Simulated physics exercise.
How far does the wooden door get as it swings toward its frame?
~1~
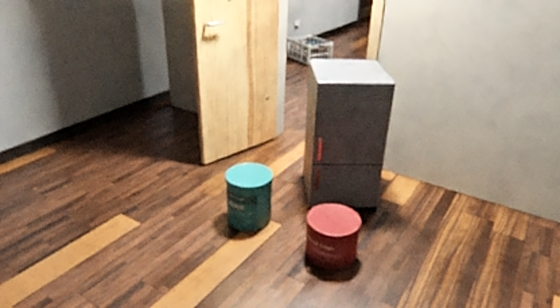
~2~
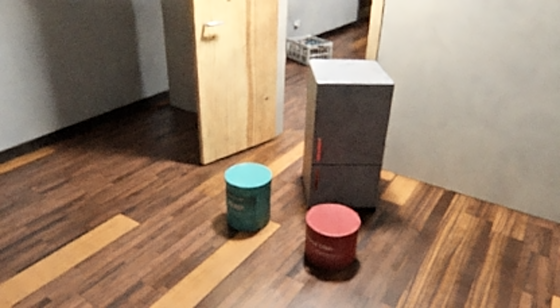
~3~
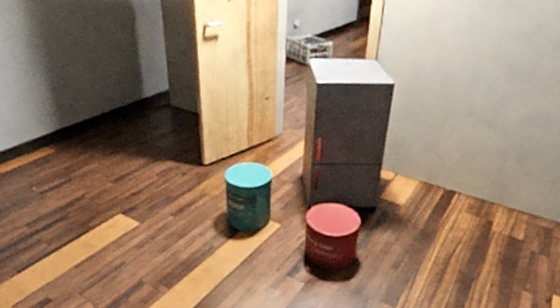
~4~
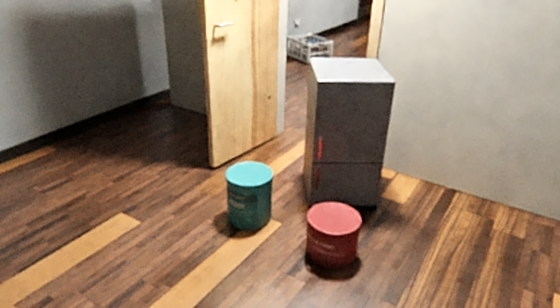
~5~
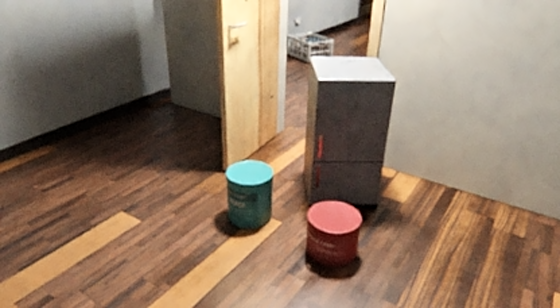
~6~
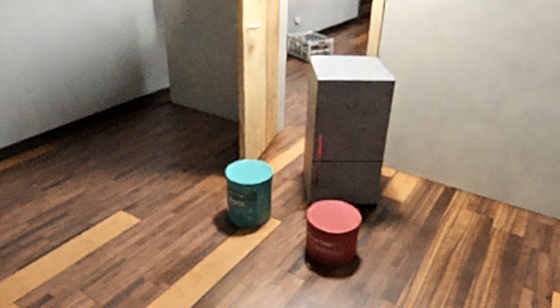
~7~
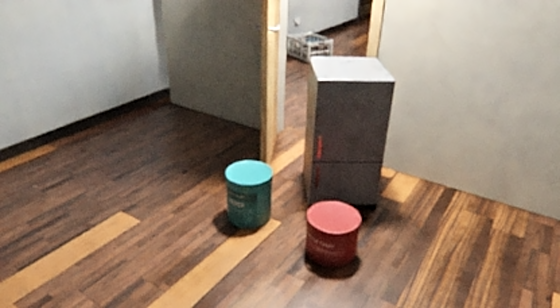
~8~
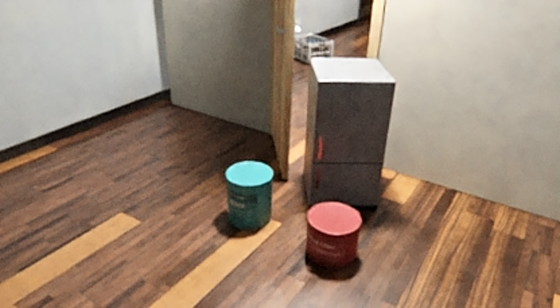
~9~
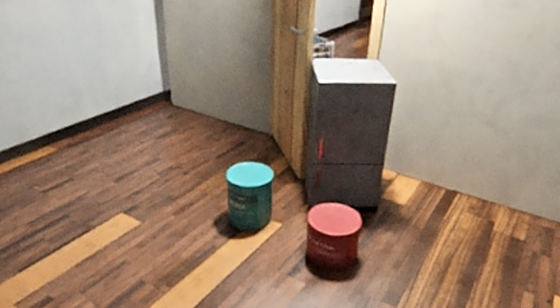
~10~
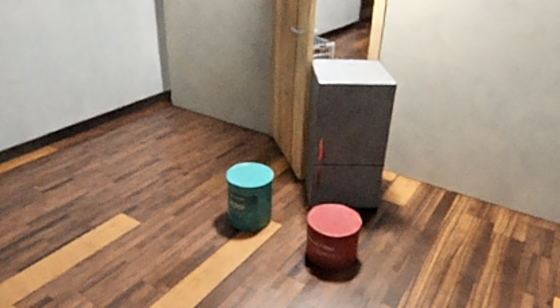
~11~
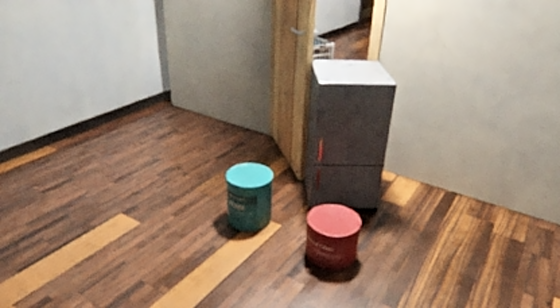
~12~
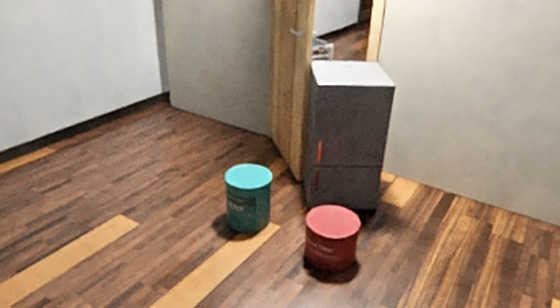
It does not reach the frame. It jams partway, coming to a stop still ajar beside the grey appliance.
Wooden room door swinging partway closed, then stopping still ajar beside a grey appliance, with turquoise and red pails standing unmoved.
